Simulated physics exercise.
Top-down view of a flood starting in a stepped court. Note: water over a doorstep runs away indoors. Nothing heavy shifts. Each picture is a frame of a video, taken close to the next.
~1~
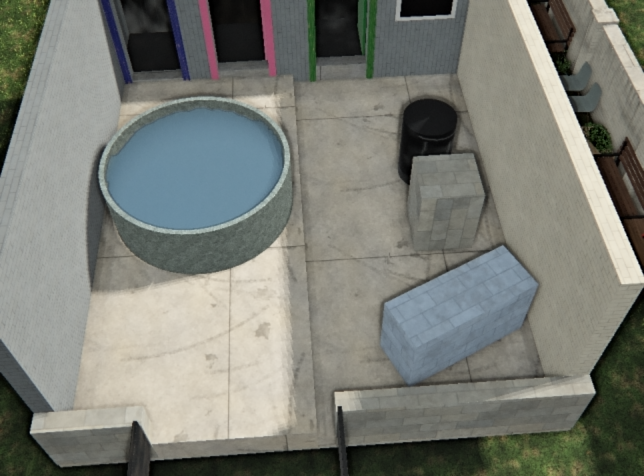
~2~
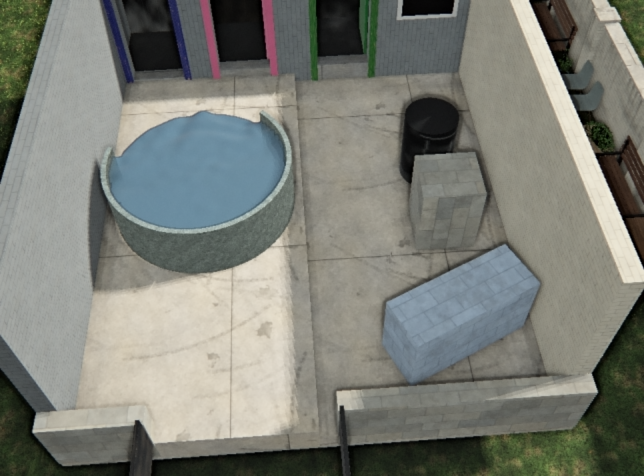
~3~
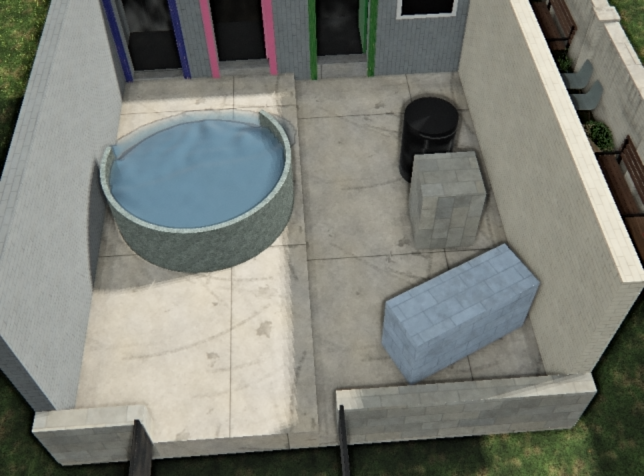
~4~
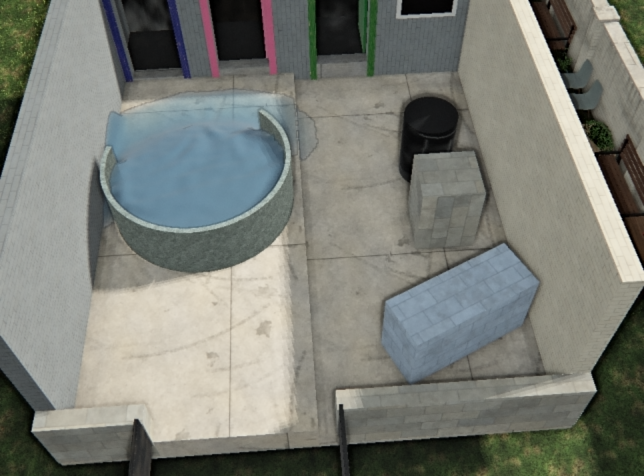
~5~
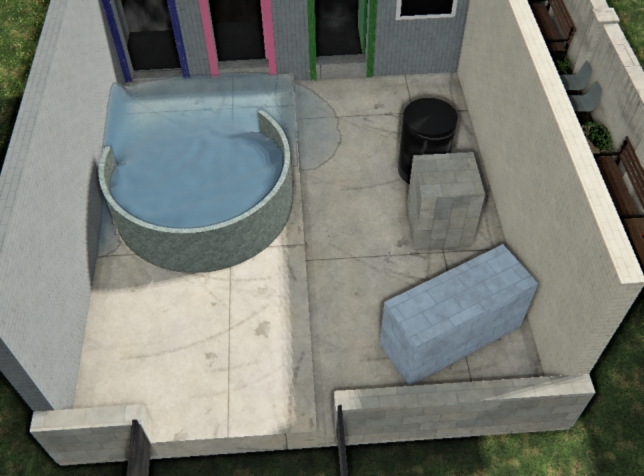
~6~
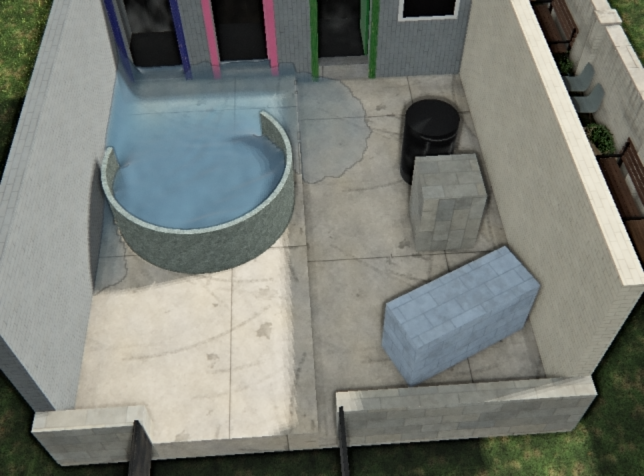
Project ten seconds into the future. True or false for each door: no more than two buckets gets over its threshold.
The blue door - false; the pink door - false; the green door - true.
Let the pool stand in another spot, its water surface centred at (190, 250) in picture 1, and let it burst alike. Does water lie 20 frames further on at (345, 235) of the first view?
At that place: Dry.
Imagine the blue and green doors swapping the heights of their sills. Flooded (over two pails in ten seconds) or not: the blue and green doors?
I'd say the blue door tops the mark, while the green door tops the mark.
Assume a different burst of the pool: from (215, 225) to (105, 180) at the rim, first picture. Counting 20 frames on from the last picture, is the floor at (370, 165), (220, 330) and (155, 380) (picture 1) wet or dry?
As listed: Not flooded, under water, covered.
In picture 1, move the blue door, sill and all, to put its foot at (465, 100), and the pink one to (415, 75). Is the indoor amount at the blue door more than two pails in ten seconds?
Door by door, the blue door exceeds the limit.
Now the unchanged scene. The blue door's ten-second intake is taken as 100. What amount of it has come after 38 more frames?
My figure is 95 in a hundred.
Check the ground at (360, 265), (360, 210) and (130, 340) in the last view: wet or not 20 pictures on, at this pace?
Point by point: Not yet wet, not yet wet, inundated.
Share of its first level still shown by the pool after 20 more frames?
Roughly 18 per cent.
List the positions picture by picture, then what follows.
The round pool at (196, 164) is whole and still, in the first picture.
Water pours out on the round pool's far side and has run to a hidden place, in the second picture.
The front is at (289, 130), out from the gap on the round pool's far side, in the third picture.
The front is at (311, 131), out from the gap on the round pool's far side, in the fourth picture.
Water pours out on the round pool's far side and has run to (329, 113), in the fifth picture.
Water pours out on the round pool's far side and has run to (335, 80), in the sixth picture.
A moment on, water covers 35 % of the floor; the blue door far over two buckets in, the pink door far over two buckets in, the green door wet at the sill, nothing in.
Next, water covers 40 % of the floor; the blue door far over two buckets in, the pink door far over two buckets in, the green door wet at the sill, nothing in.
Then, water covers 55 % of the floor; the blue door far over two buckets in, the pink door far over two buckets in, the green door wet at the sill, nothing in.
Later, water covers 80 % of the floor; the blue door far over two buckets in, the pink door far over two buckets in, the green door wet at the sill, nothing in.
In the end, water covers 80 % of the floor; the blue door far over two buckets in, the pink door far over two buckets in, the green door wet at the sill, nothing in.
